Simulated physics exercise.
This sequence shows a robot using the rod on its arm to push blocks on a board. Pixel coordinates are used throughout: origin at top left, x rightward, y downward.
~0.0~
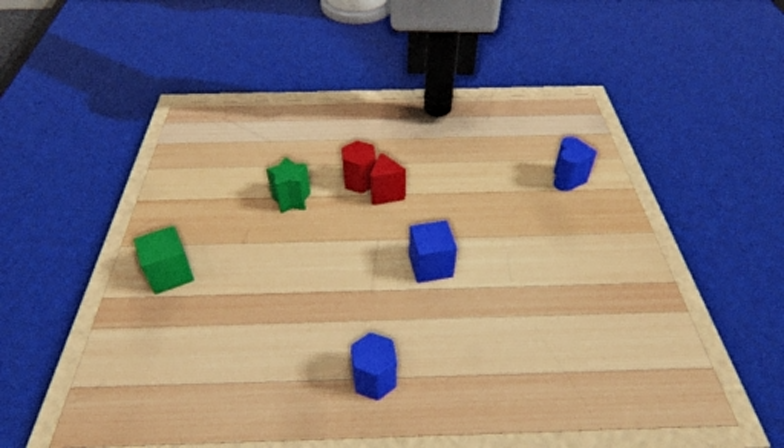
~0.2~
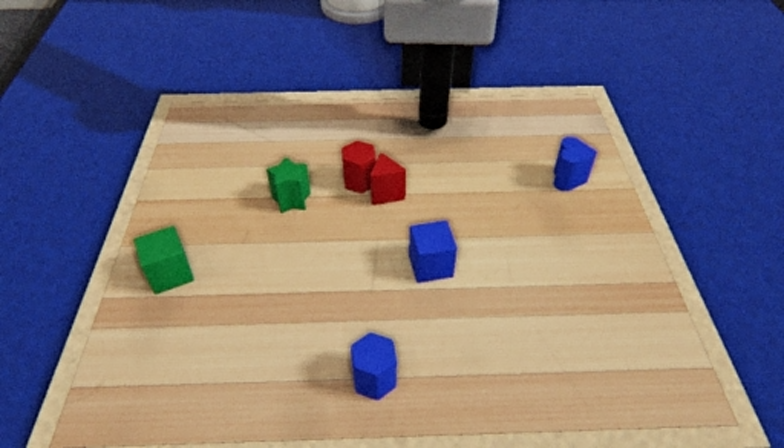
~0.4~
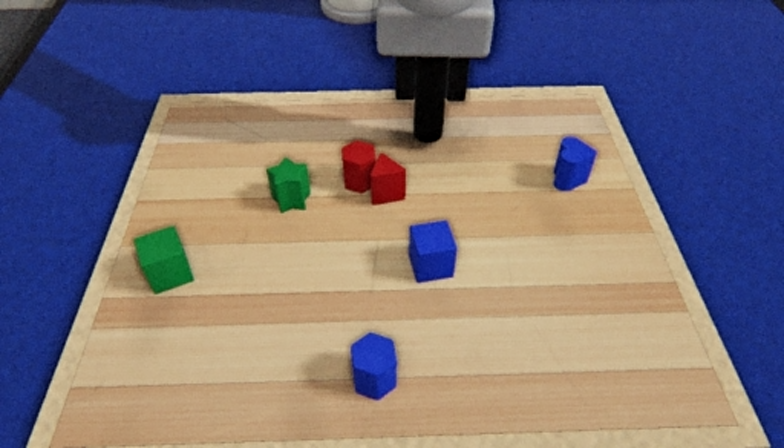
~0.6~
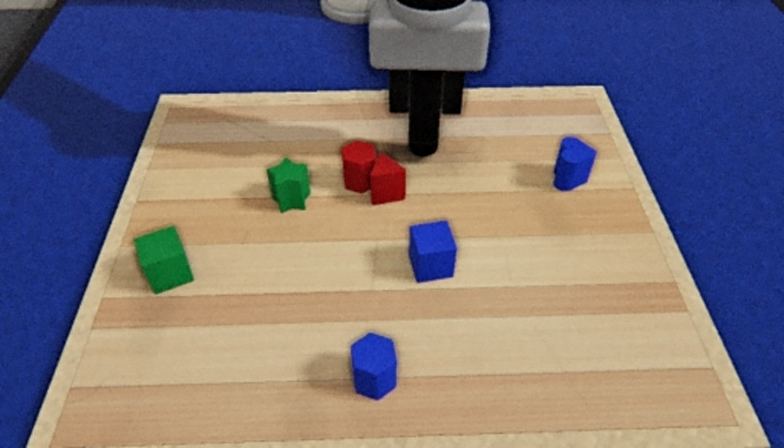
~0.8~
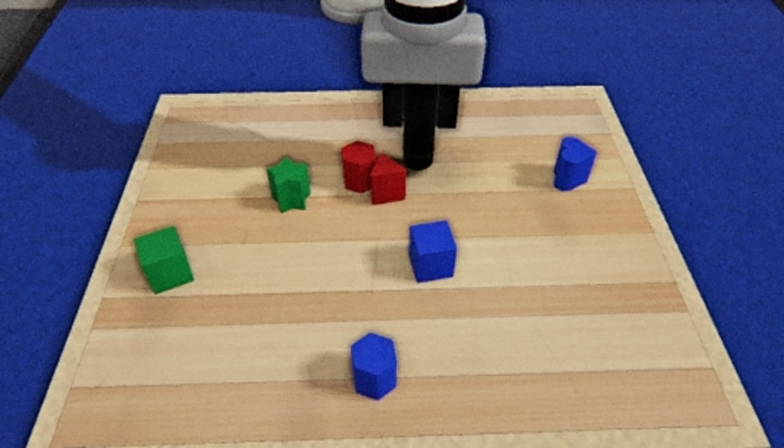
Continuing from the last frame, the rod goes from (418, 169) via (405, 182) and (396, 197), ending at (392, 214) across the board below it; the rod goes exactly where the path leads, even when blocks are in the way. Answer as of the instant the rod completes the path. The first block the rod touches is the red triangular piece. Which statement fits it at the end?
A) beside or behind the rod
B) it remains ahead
A: Beside or behind the rod.
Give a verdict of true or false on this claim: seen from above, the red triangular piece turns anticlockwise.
My answer: False.
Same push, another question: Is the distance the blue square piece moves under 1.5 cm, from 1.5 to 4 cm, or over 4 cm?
Travels under 1.5 cm.
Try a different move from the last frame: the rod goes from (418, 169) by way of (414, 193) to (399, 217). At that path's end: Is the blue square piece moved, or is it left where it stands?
By the last moment of the path, the blue square piece has stayed put.
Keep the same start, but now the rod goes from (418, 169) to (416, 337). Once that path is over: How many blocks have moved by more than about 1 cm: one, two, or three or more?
The answer will be one.
What follows on the original path. Halfway along, rod at (400, 182); red triangular piece at (378, 172).
At the end, rod at (392, 206); red hexagonal block in place; red triangular piece at (363, 186), turned 35° clockwise; blue square piece in place.
